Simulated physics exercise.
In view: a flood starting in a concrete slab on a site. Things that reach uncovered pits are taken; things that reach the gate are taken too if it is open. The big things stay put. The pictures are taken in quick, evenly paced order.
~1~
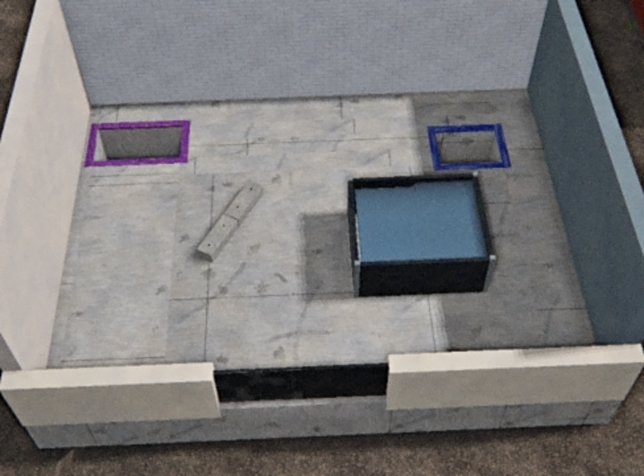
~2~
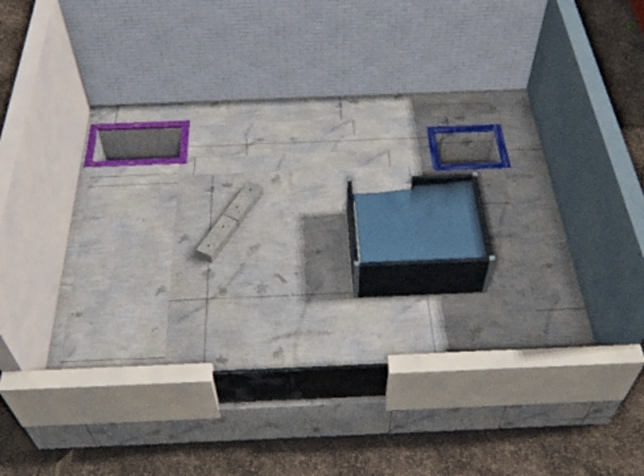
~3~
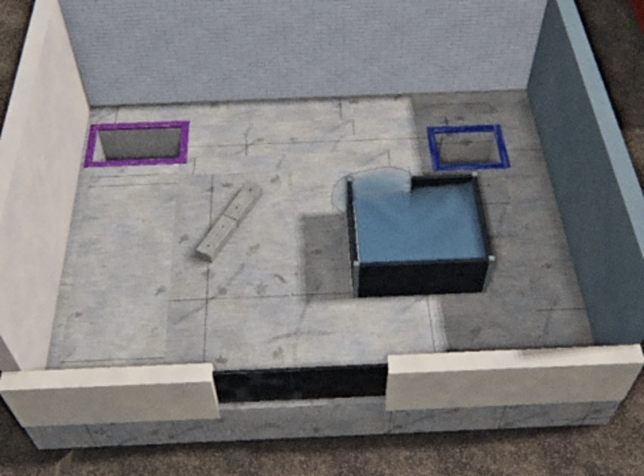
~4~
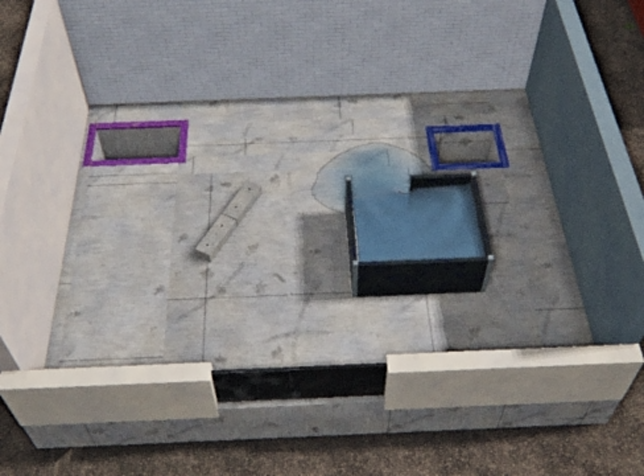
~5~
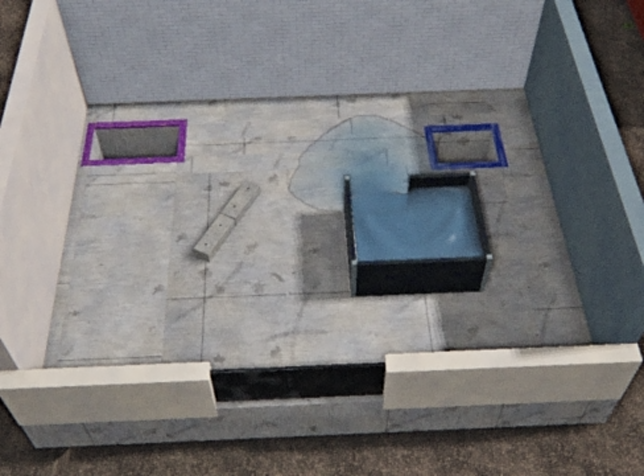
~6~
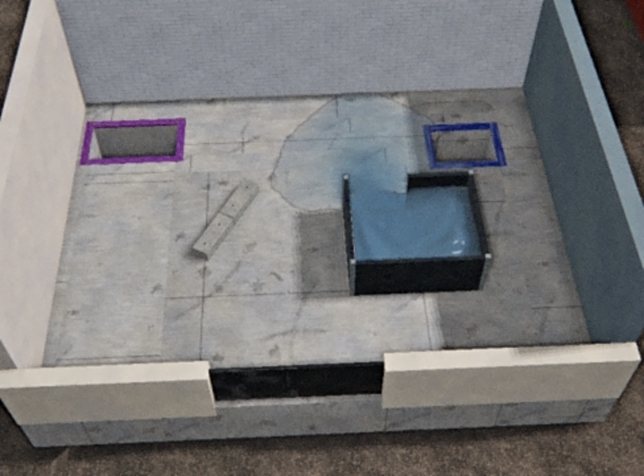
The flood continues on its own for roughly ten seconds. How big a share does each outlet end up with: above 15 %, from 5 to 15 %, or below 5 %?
The result: The gate gets below 5 %; the purple pit gets above 15 %; the blue pit gets above 15 %.
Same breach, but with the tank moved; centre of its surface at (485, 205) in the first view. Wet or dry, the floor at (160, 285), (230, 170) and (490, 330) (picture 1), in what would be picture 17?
Spot 1 unwetted, spot 2 unwetted, and spot 3 unwetted.
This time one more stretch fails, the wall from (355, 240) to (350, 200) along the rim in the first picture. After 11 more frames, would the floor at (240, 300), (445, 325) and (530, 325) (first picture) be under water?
Spot by spot: Soaked through, then unaffected, then unaffected.
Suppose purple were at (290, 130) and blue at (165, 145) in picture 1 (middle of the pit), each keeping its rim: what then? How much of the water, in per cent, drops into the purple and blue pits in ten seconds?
Looks like purple collects 40 percent and blue collects 6 percent.
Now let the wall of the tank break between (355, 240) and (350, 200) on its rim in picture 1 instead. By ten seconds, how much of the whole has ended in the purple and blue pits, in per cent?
Approximately, purple takes 20 % and blue takes 2 %.
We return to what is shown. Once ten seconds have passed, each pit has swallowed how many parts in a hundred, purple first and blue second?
Around 30 percent for the first, around 18 percent for the second.
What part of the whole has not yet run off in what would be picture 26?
86 percent or thereabouts.
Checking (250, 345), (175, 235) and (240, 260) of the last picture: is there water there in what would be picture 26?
Left dry; left dry; left dry.
A moment on, water covers 20 % of the floor; the gate 0 %, the purple pit 0 %, the blue pit 2 %.
Next, water covers 30 % of the floor; the gate 0 %, the purple pit 0 %, the blue pit 3 %.
Then, water covers 35 % of the floor; the gate 0 %, the purple pit 8 %, the blue pit 5 %.
Later, water covers 50 % of the floor; the gate 0 %, the purple pit 21 %, the blue pit 11 %.
In the end, water covers 70 % of the floor; the gate 0 %, the purple pit 30 %, the blue pit 17 %.
